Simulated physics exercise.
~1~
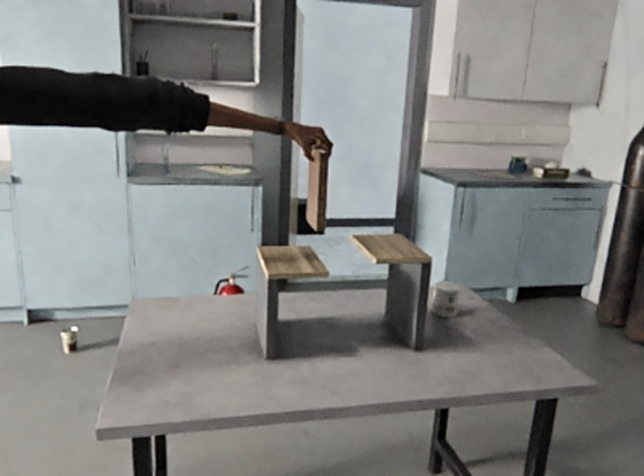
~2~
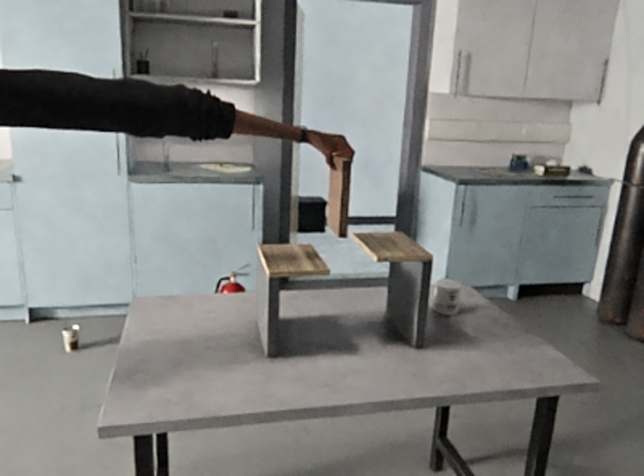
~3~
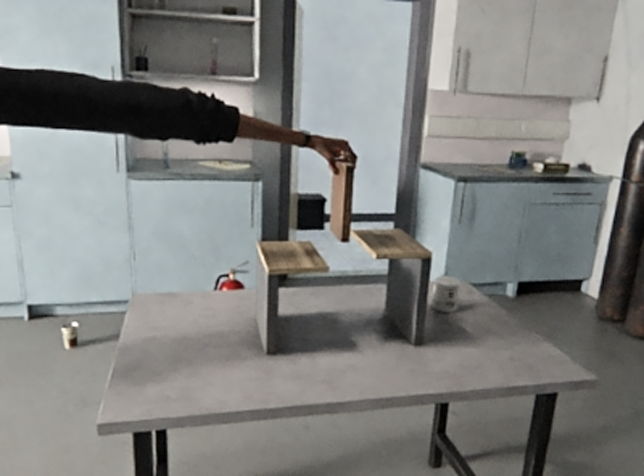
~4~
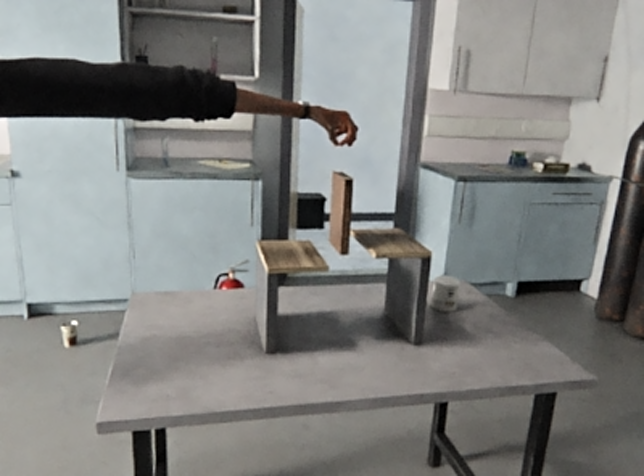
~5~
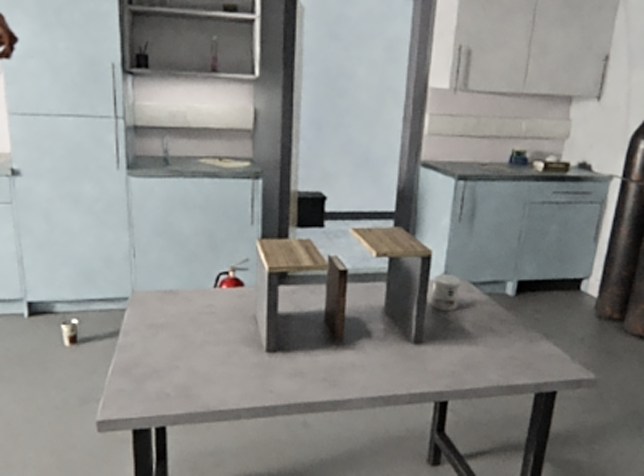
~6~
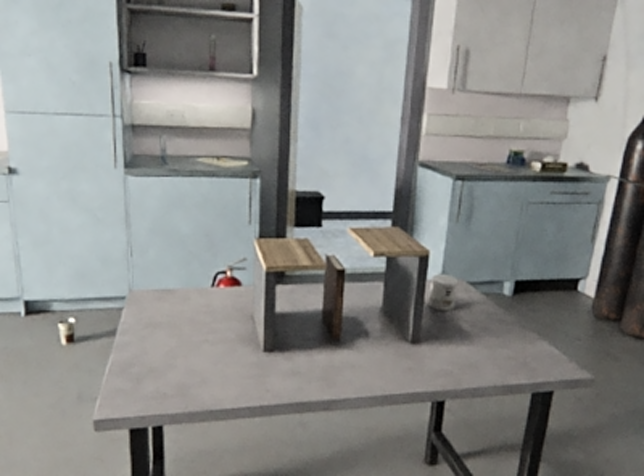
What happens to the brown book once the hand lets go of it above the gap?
The brown book drops through the gap between the two ledges and ends up standing upright on the table.
